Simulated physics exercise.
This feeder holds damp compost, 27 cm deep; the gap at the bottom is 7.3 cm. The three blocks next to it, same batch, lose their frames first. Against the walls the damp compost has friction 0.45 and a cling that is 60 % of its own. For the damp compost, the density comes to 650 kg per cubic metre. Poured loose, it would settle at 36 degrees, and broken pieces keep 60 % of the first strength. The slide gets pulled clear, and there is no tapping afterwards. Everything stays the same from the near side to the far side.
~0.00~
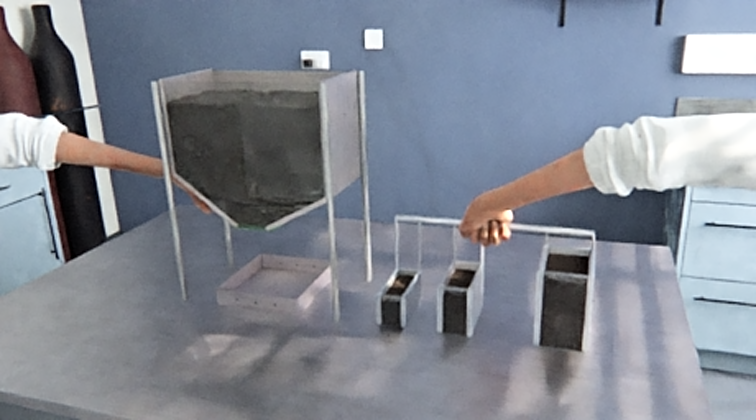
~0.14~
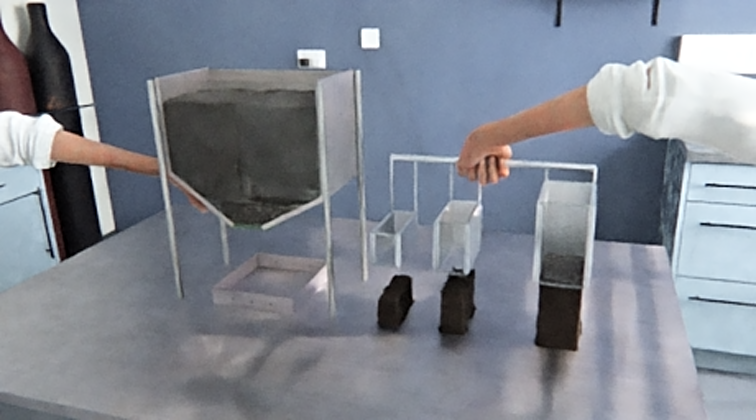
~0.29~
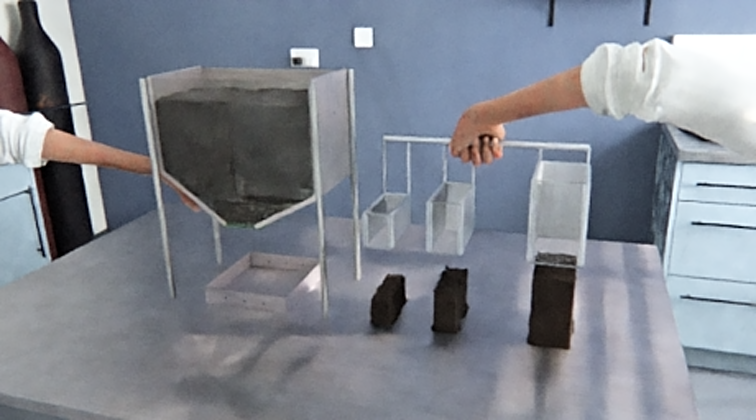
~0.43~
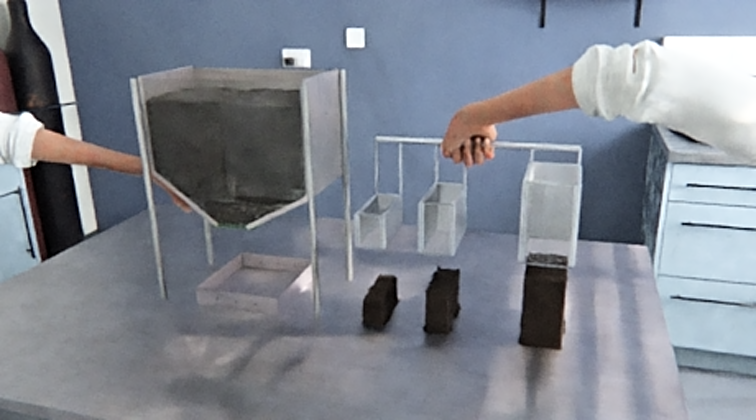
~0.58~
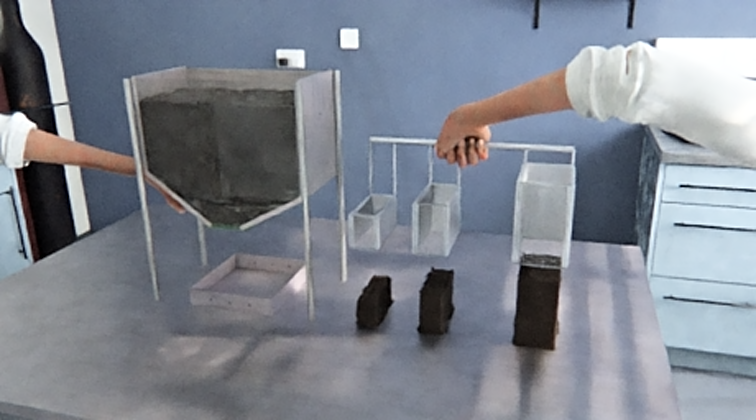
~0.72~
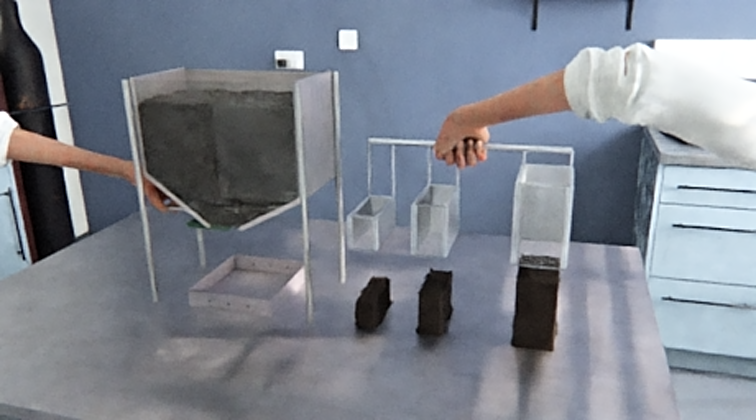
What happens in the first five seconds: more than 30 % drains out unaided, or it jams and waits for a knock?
The slot is dammed.
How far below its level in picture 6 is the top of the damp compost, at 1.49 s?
0.0 cm.
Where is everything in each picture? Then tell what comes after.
End of the slide at (237, 226), not yet moved; highest point of the damp compost at (222, 104); test blocks 5.8 cm, 9.2 cm, 15 cm high (left to right), in the first frame.
End of the slide at (233, 225), not yet moved; highest point of the damp compost at (218, 103); test blocks 5.7 cm, 9.2 cm, 15 cm high (left to right), in the second frame.
End of the slide at (225, 224), not yet moved; highest point of the damp compost at (211, 102); test blocks 5.7 cm, 9.2 cm, 15 cm high (left to right), in the third frame.
End of the slide at (217, 225), not yet moved; highest point of the damp compost at (202, 102); test blocks 5.7 cm, 9.2 cm, 15 cm high (left to right), in the fourth frame.
End of the slide at (211, 226), not yet moved; highest point of the damp compost at (196, 102); test blocks 5.7 cm, 9.2 cm, 15 cm high (left to right), in the fifth frame.
End of the slide at (192, 226), moved 4.1 cm; highest point of the damp compost at (194, 103); test blocks 5.7 cm, 9.2 cm, 15 cm high (left to right), in the sixth frame.
By 1.07 s, 0 % has run out.
By 1.49 s, 0 % has run out.
By 1.90 s, 0 % has run out.
By 2.32 s, 0 % has run out.
By 5.62 s, at the end, 0 % has run out.
